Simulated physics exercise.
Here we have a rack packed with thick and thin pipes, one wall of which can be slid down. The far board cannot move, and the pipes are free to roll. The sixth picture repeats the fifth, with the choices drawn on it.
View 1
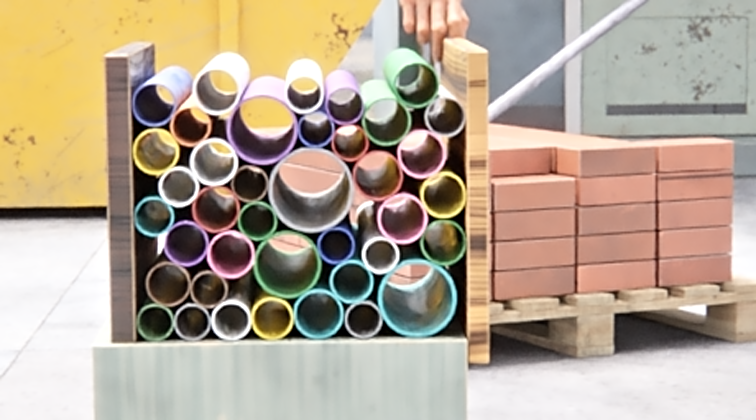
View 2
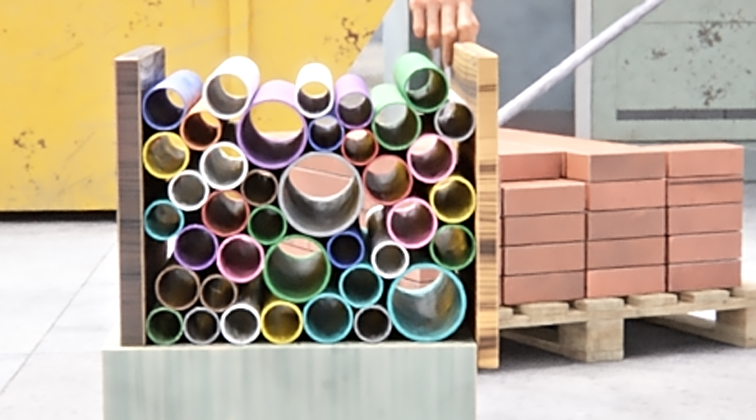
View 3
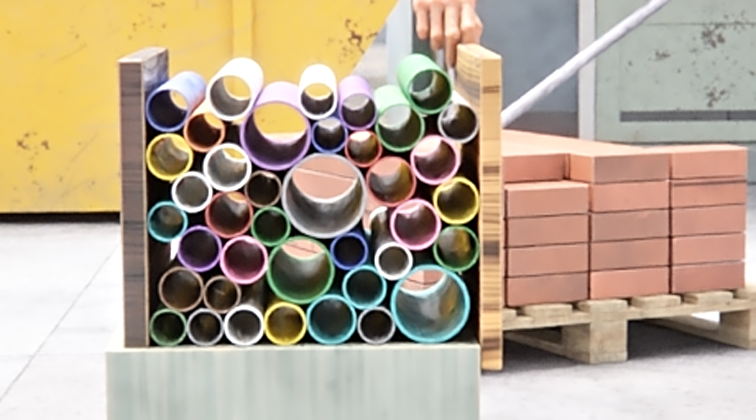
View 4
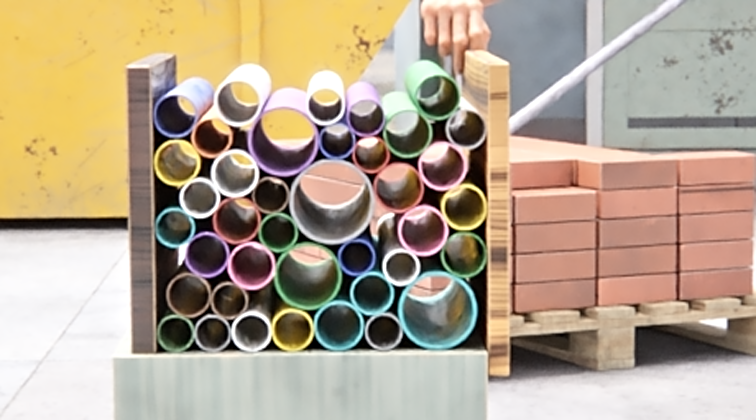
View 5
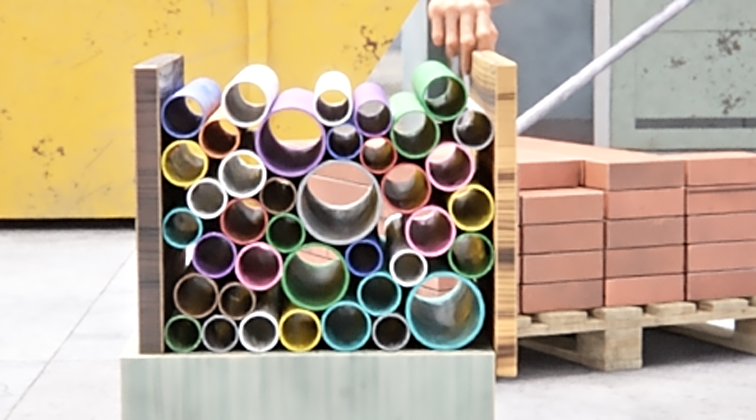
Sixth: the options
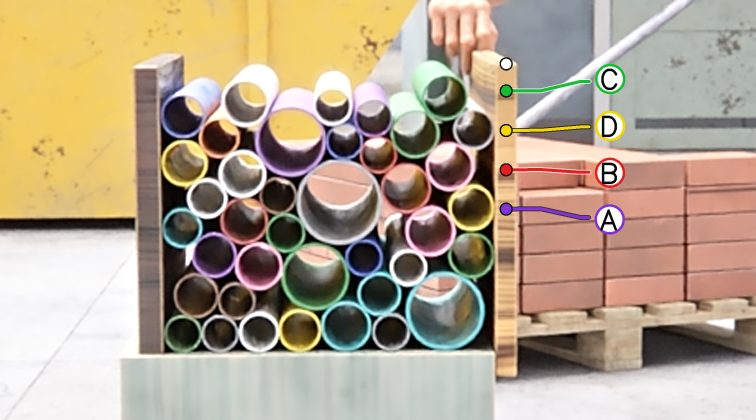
A hand staying by the right wall of a rack packed with thick and thin coloured pipes, all lying still beside stacked bricks.
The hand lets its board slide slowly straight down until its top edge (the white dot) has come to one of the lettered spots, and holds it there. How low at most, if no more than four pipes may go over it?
Down to A.
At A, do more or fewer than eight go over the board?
Fewer than eight.
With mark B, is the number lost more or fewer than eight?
At B, fewer than eight.
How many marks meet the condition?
Four of the four.
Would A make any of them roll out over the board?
At A: Yes.
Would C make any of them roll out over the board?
No.
On the marked copy, A at (506, 209); B at (506, 170); C at (506, 91); D at (506, 130); the white dot at (506, 63).
Taking A. A third of the way, top of the board (494, 131).
Two thirds of the way, top of the board (494, 208).
When it is over, top of the board (494, 208), two out over the board.
As for the rest, B two out over the board; C none out over the board; D none out over the board.
